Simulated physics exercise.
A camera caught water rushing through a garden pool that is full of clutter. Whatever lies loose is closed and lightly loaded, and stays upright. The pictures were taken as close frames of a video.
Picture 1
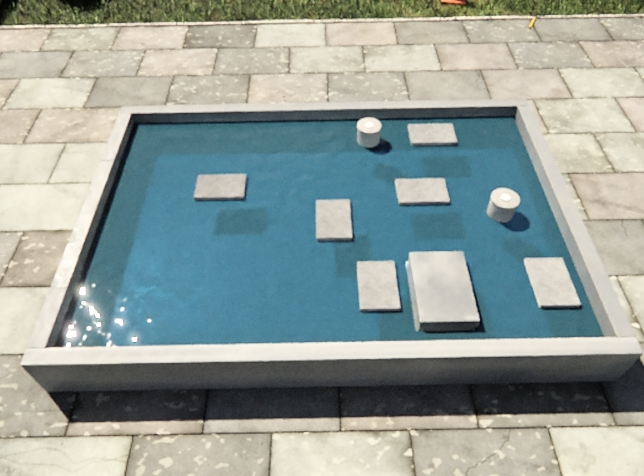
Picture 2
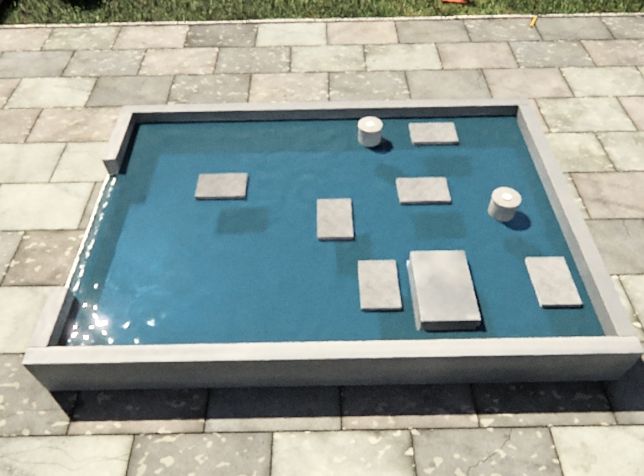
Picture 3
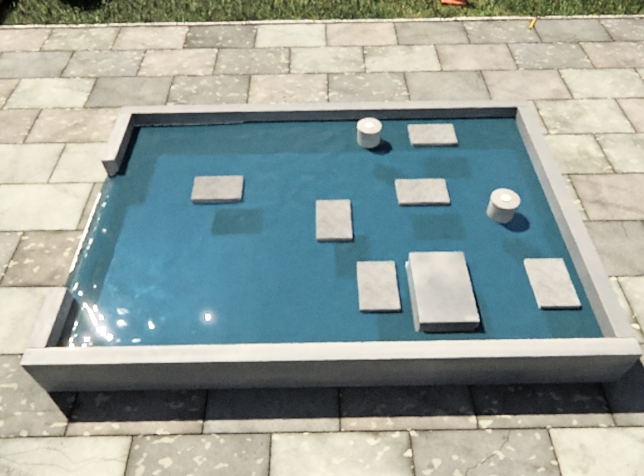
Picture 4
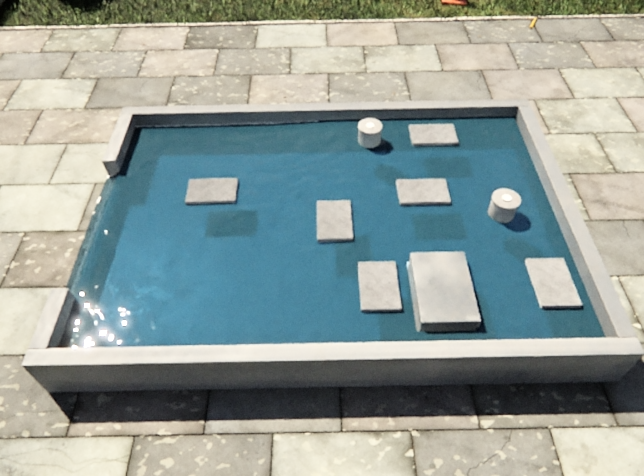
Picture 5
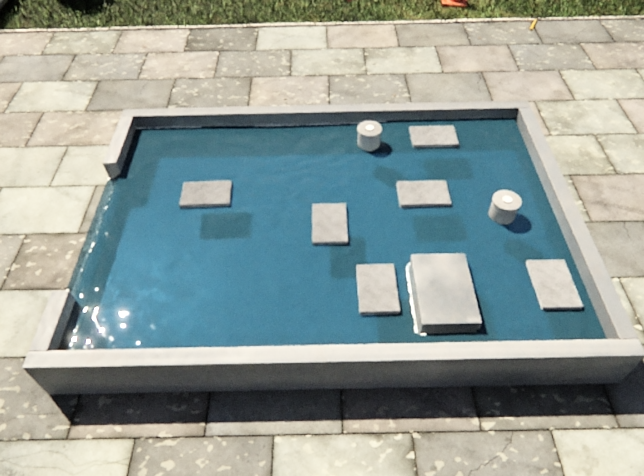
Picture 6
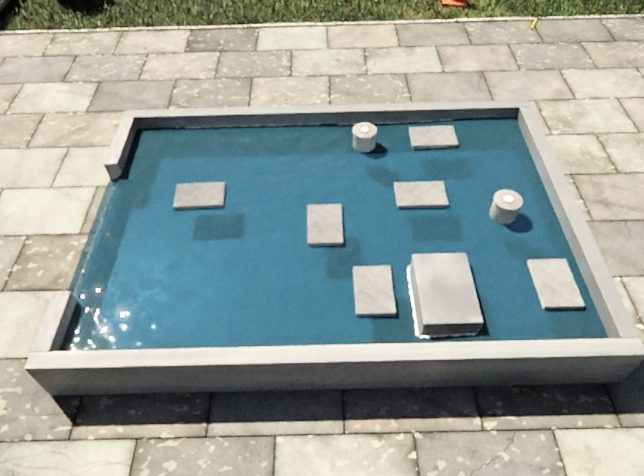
In a garden pool, part of the left wall disappears and some floating slabs drift slightly left.
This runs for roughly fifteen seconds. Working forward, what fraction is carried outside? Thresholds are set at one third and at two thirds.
The fraction ends up lower than a third.
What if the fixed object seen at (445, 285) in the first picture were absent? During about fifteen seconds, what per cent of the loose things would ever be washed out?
Close to 10 percent, I'd say.
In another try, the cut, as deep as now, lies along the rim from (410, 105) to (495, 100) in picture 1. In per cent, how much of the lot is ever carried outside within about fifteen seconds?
I'd put it at 40 %.
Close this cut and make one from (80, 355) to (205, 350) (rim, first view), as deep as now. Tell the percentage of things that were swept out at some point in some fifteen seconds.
Roughly 0 in a hundred.
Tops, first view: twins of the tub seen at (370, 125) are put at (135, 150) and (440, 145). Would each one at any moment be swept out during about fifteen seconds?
The first copy is swept away and the second is held back.
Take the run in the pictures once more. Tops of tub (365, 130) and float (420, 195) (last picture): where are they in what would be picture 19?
Roughly (331, 134) and roughly (385, 198).
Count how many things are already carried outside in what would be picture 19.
I make it 1.
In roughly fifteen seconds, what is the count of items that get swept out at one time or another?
Count: 1.
A moment on, 0 of 8 are out; 8 afloat.
Next, 1 of 8 are out; 7 afloat.
Later, 1 of 8 are out; 7 afloat.
In the end, 1 of 8 are out; 7 afloat.
